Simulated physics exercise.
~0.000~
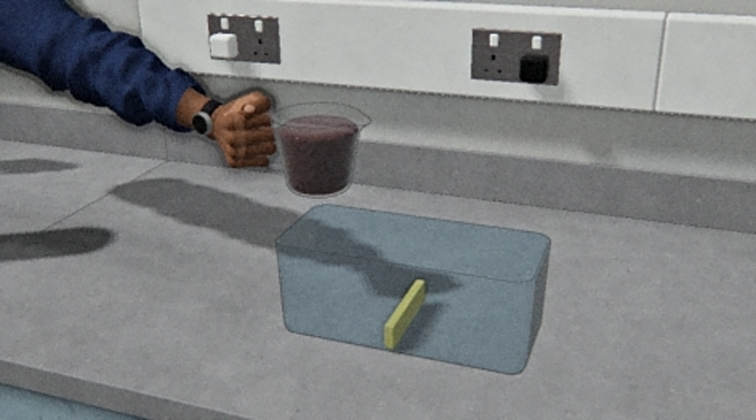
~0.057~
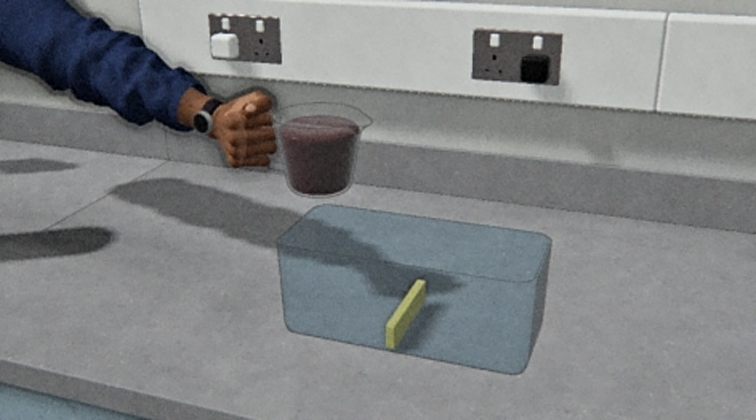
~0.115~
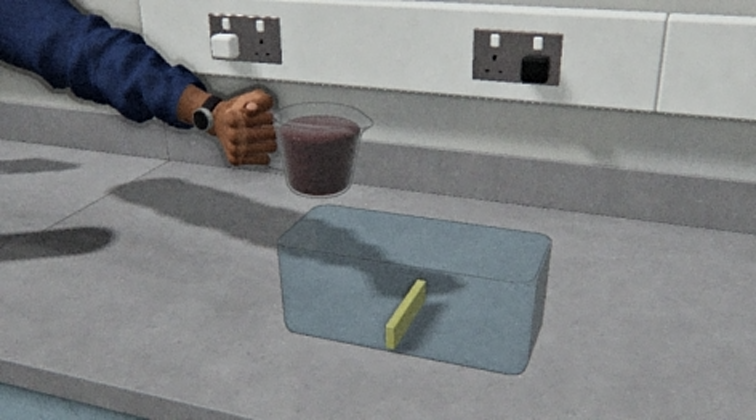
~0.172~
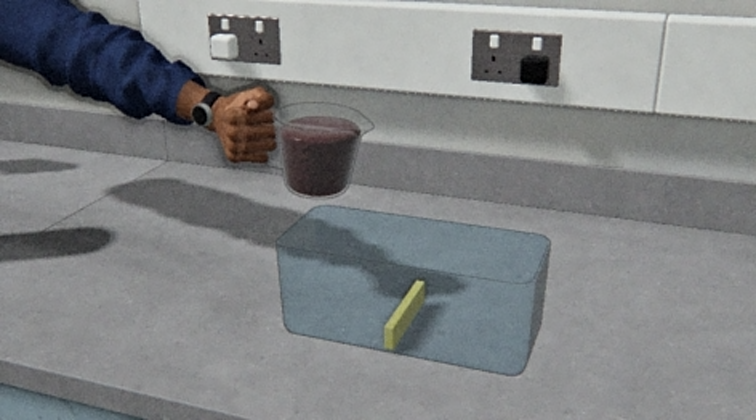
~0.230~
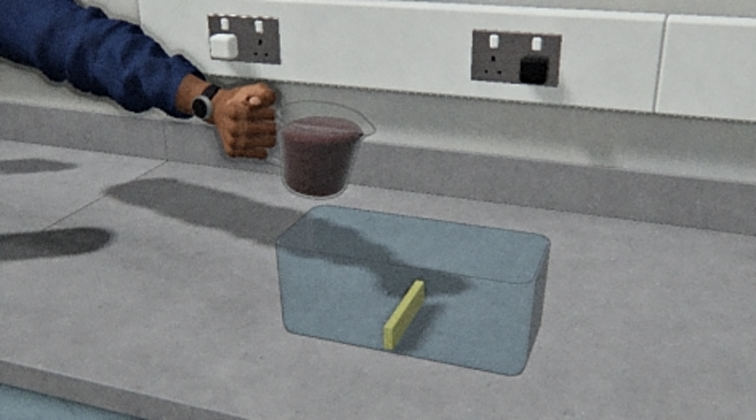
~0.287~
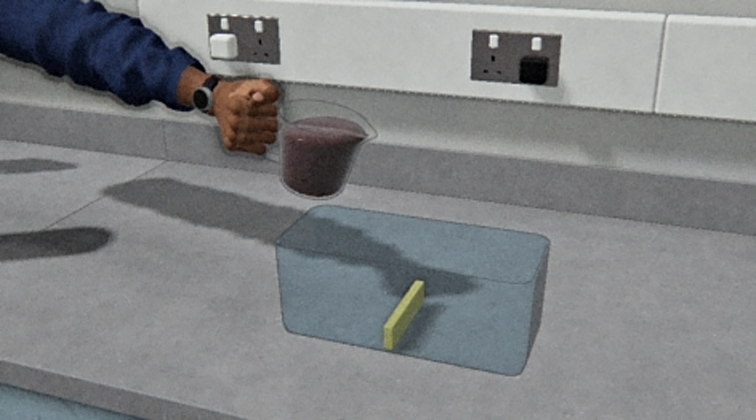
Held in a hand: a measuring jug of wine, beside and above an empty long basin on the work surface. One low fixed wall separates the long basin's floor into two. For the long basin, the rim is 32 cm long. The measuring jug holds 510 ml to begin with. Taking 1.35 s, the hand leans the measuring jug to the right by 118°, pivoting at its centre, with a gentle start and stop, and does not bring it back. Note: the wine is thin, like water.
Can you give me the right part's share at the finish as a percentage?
Sure, about 65 percent.
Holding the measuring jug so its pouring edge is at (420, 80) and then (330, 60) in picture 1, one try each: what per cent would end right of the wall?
Some 90 and 20 per cent, in that order.
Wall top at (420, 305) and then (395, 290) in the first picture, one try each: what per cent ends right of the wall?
Try 1: 30 %; try 2: 75 %.
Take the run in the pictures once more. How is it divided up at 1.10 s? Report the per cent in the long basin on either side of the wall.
Near 28 on the left, 64 on the right.
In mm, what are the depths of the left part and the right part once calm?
On the left it stands about 10 mm, on the right about 16 mm.
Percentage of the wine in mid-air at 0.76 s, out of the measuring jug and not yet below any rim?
Roughly 18 percent.
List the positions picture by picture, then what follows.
The first picture shows tilt 0°; pouring edge (371, 122); surface from (283, 122) to (359, 130); the long basin's rim runs from (296, 224) to (543, 260); the wall's top is at (406, 303).
The second picture shows tilt 1°; pouring edge (372, 123); surface from (283, 121) to (359, 130).
The third picture shows tilt 2°; pouring edge (373, 124); surface from (285, 121) to (360, 131).
The fourth picture shows tilt 5°; pouring edge (374, 128); surface from (285, 122) to (361, 132).
The fifth picture shows tilt 8°; pouring edge (375, 132); surface from (286, 122) to (364, 132).
The sixth picture shows tilt 13°; pouring edge (377, 137); surface from (287, 124) to (369, 134).
By 0.76 s the tilt is 70° and 60 per cent is still to pour, 1 is left of the wall and 21 right of it.
By 1.10 s the tilt is 108° and 5 per cent is still to pour, 28 is left of the wall and 64 right of it.
By 1.46 s the tilt is 118° and 0 per cent is still to pour, 35 is left of the wall and 65 right of it.
By 1.85 s the tilt is 118° and 0 per cent is still to pour, 35 is left of the wall and 65 right of it.
At rest 35 per cent lies left of the wall, 65 right of it and 0 outside.
